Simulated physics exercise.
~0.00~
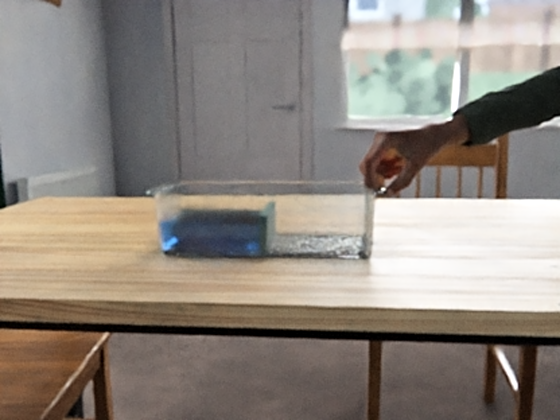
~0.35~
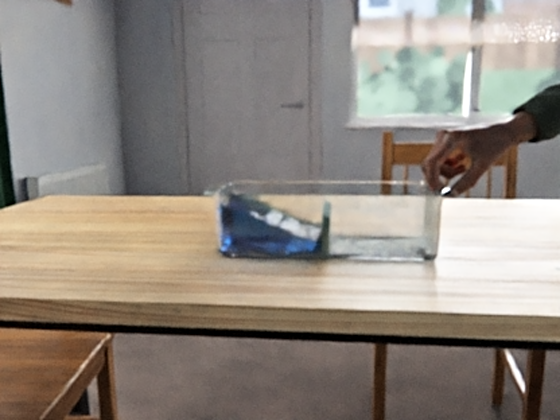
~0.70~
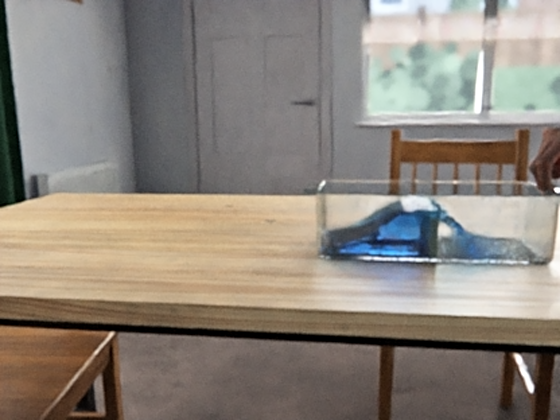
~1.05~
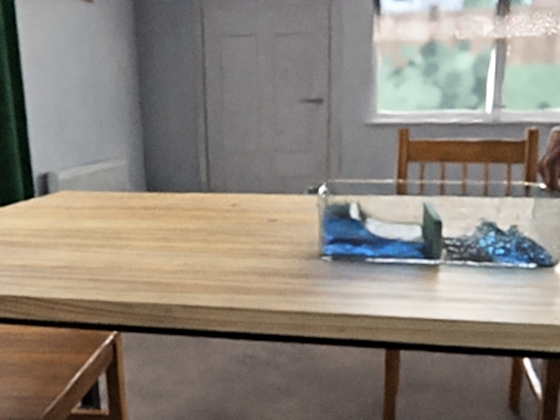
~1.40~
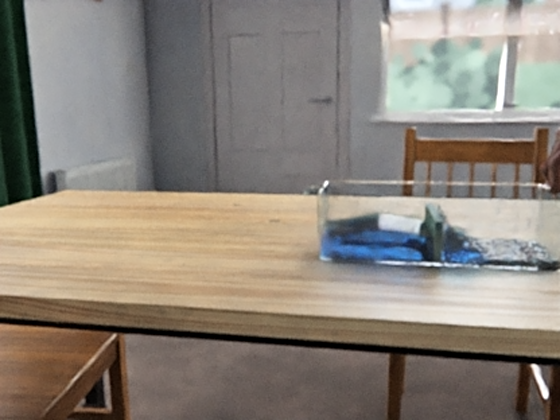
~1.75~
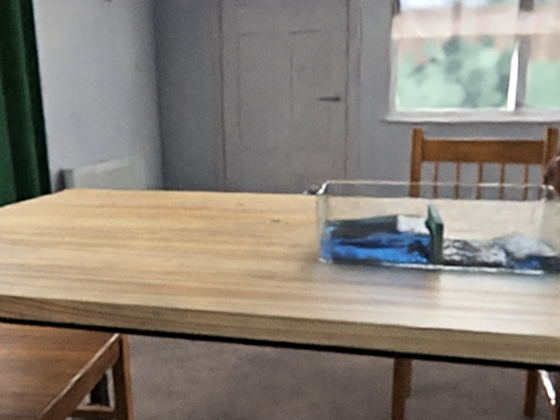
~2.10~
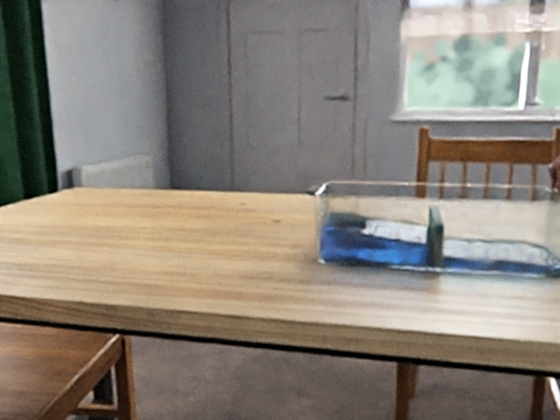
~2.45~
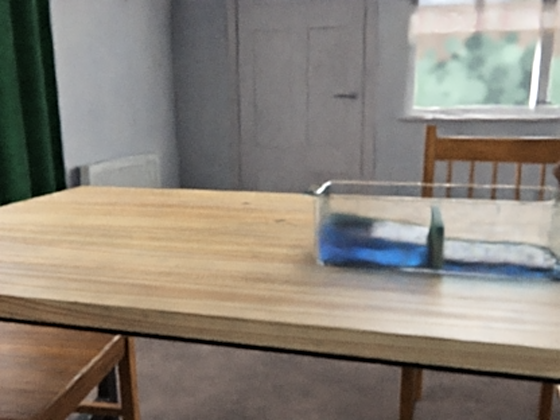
A divided clear tub is pulled right by a hand, sloshing blue water over its divider.
